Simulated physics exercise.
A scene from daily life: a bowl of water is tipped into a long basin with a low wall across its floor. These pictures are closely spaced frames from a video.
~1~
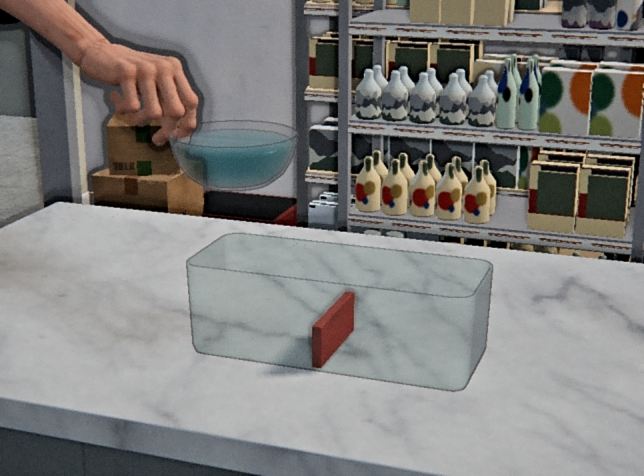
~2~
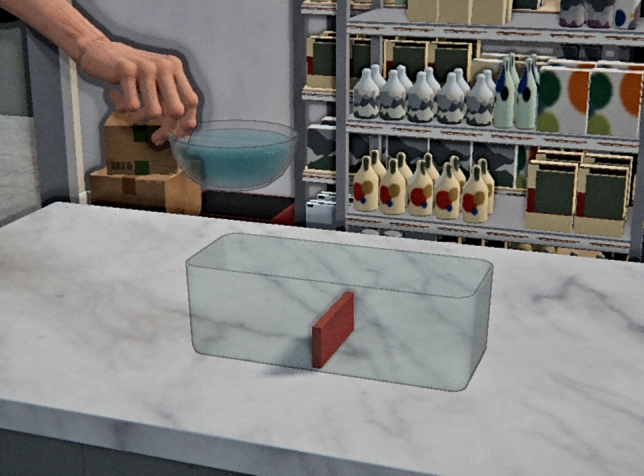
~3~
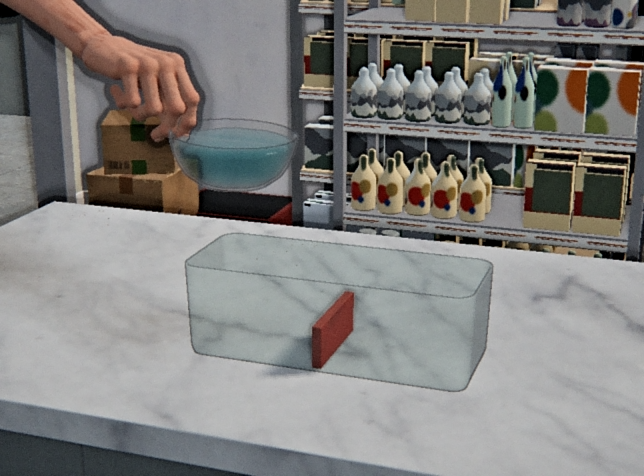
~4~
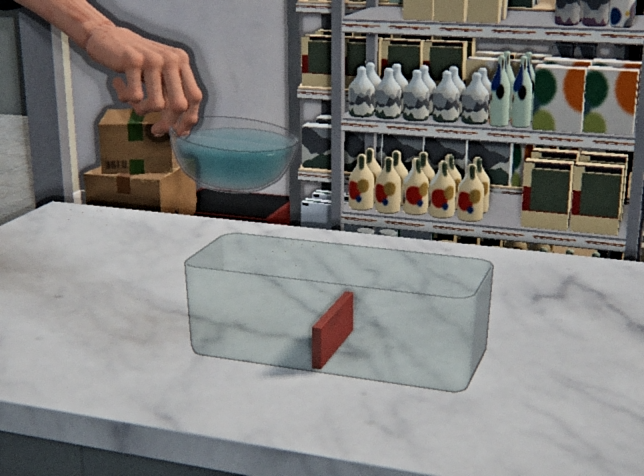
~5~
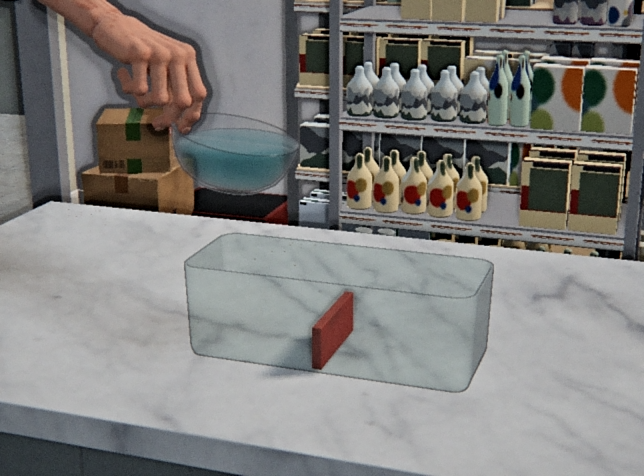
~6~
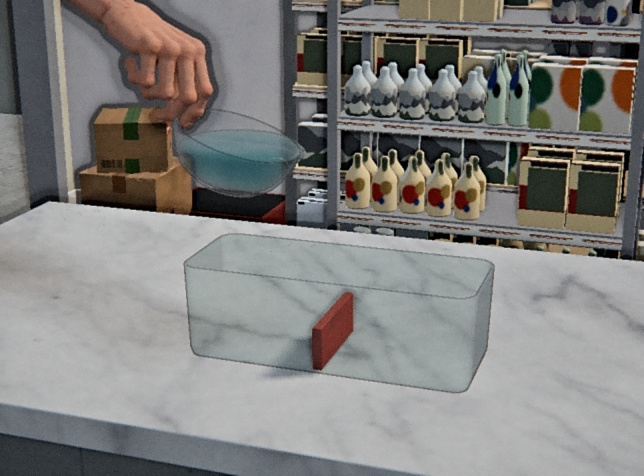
A hand at the upper left holds a clear bowl of blue liquid above a white marble counter, seen from the front and slightly above. On the counter sits a long, clear, empty basin with a low red wall across its floor, while shelves of bottles and cardboard boxes stand behind. The hand slowly tilts the bowl toward the right, and the background shifts slightly leftward.
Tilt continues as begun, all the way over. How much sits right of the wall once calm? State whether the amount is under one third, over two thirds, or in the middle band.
The amount is in the middle band.
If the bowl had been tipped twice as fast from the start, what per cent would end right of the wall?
Roughly 35 in a hundred.
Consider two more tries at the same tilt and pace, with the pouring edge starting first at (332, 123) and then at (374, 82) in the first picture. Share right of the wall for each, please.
It would come to near 90 per cent, and then near 95 per cent.
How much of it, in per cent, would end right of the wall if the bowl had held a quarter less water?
The share comes to some 45 parts in a hundred.
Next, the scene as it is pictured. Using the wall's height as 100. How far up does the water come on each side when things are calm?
Left 20 %, right 30 %.
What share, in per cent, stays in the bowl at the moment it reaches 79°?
Near 15 percent is still in there.
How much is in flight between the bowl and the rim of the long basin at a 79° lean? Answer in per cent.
Estimated: 25 per cent or thereabouts.
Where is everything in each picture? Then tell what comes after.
The first picture shows tilt 0°; pouring edge (293, 140); surface from (183, 136) to (292, 145); the long basin's rim runs from (206, 249) to (483, 281); the wall's top is at (334, 310).
The second picture shows tilt 1°; pouring edge (293, 141); surface from (182, 135) to (292, 146).
The third picture shows tilt 3°; pouring edge (293, 143); surface from (181, 135) to (293, 146).
The fourth picture shows tilt 7°; pouring edge (294, 147); surface from (183, 135) to (293, 147).
The fifth picture shows tilt 12°; pouring edge (295, 153); surface from (184, 135) to (295, 147).
The sixth picture shows tilt 18°; pouring edge (295, 160); surface from (186, 137) to (295, 155); 4 per cent is over the edge.
A moment on, the bowl is tipped on its side and 15 per cent is still to pour, 14 is left of the wall and 45 right of it.
Next, the bowl is tipped right over and 0 per cent is still to pour, 42 is left of the wall and 57 right of it.
Then the bowl is tipped right over and 0 per cent is still to pour, 42 is left of the wall and 58 right of it.
Later the bowl is tipped right over and 0 per cent is still to pour, 42 is left of the wall and 58 right of it.
Finally, 42 per cent lies left of the wall, 58 right of it and 1 outside.
